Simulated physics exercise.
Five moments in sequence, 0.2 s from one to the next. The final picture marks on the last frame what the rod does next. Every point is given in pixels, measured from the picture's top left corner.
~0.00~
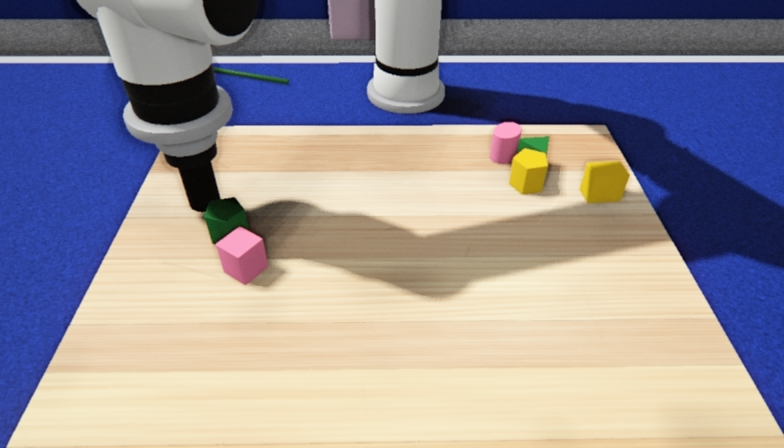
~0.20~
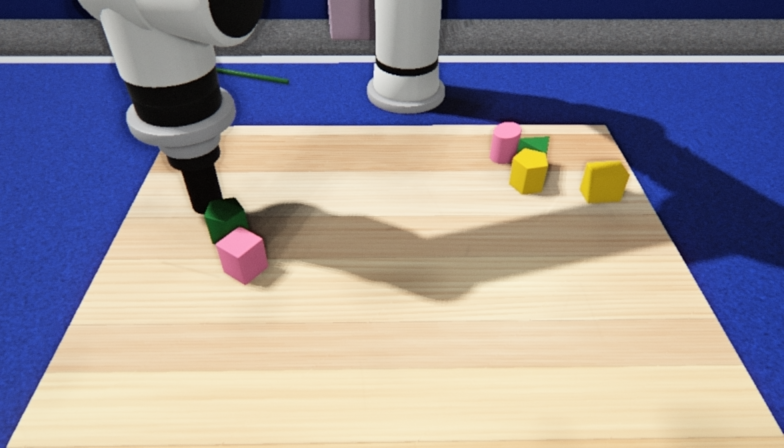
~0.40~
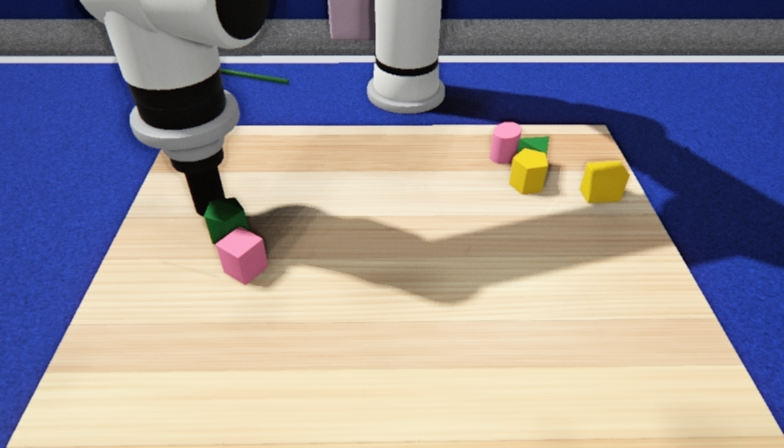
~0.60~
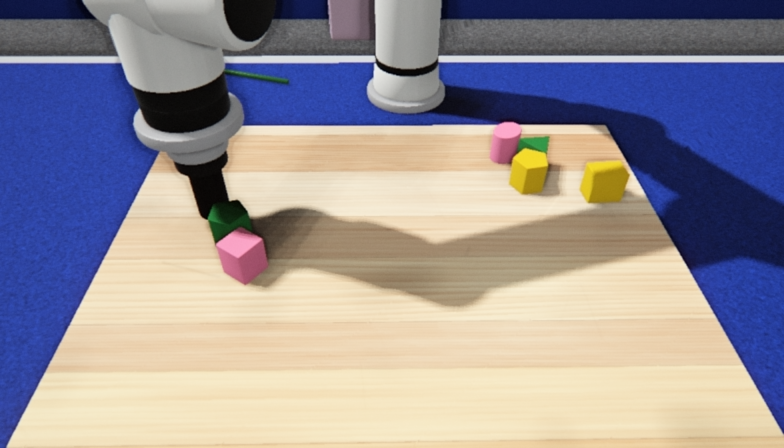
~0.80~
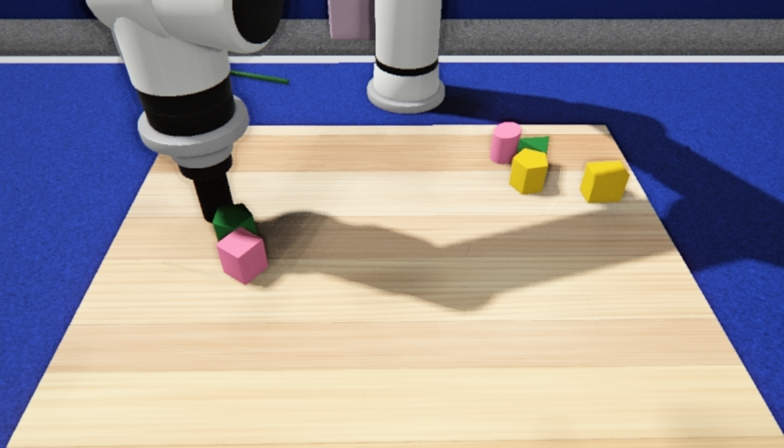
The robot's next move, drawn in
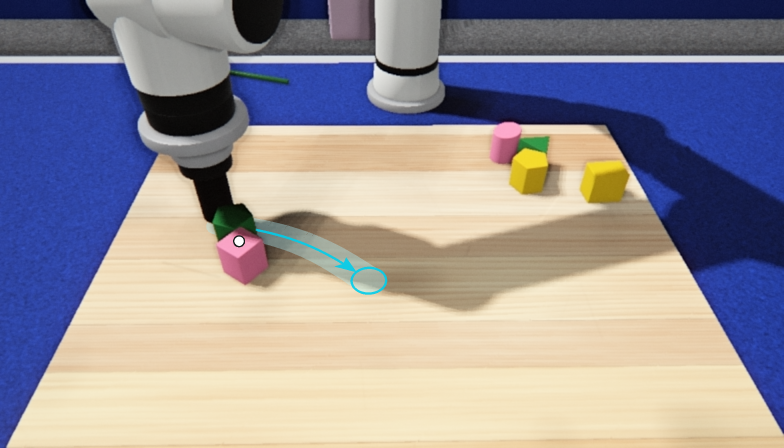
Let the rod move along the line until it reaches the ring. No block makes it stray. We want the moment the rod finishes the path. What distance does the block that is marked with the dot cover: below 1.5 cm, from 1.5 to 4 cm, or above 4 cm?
Distance: 1.5 to 4 cm.
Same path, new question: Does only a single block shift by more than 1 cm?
No - that is not the case.
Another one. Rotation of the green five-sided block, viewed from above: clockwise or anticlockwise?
It spins with the clock.
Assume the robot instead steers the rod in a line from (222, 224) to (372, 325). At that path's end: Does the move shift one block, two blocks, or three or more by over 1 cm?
Put simply, two blocks are moved more than 1 cm.
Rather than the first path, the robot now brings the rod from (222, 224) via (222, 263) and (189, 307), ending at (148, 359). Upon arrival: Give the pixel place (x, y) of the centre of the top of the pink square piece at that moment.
Its top middle will sit at (265, 261).
The line goes from (222, 224) via (300, 242), ending at (369, 280); the dot is on the pink square piece.
What follows on the original path. One third of the way, rod (273, 224); green five-sided block (276, 231), turned 40° clockwise; pink square piece (248, 255), turned 65° clockwise.
Two thirds of the way, rod (323, 243); green five-sided block (293, 243), turned 120° clockwise; pink square piece (248, 257), turned 70° clockwise.
At the end, rod (369, 270); green five-sided block (293, 243), turned 120° clockwise; pink square piece (248, 257), turned 70° clockwise.
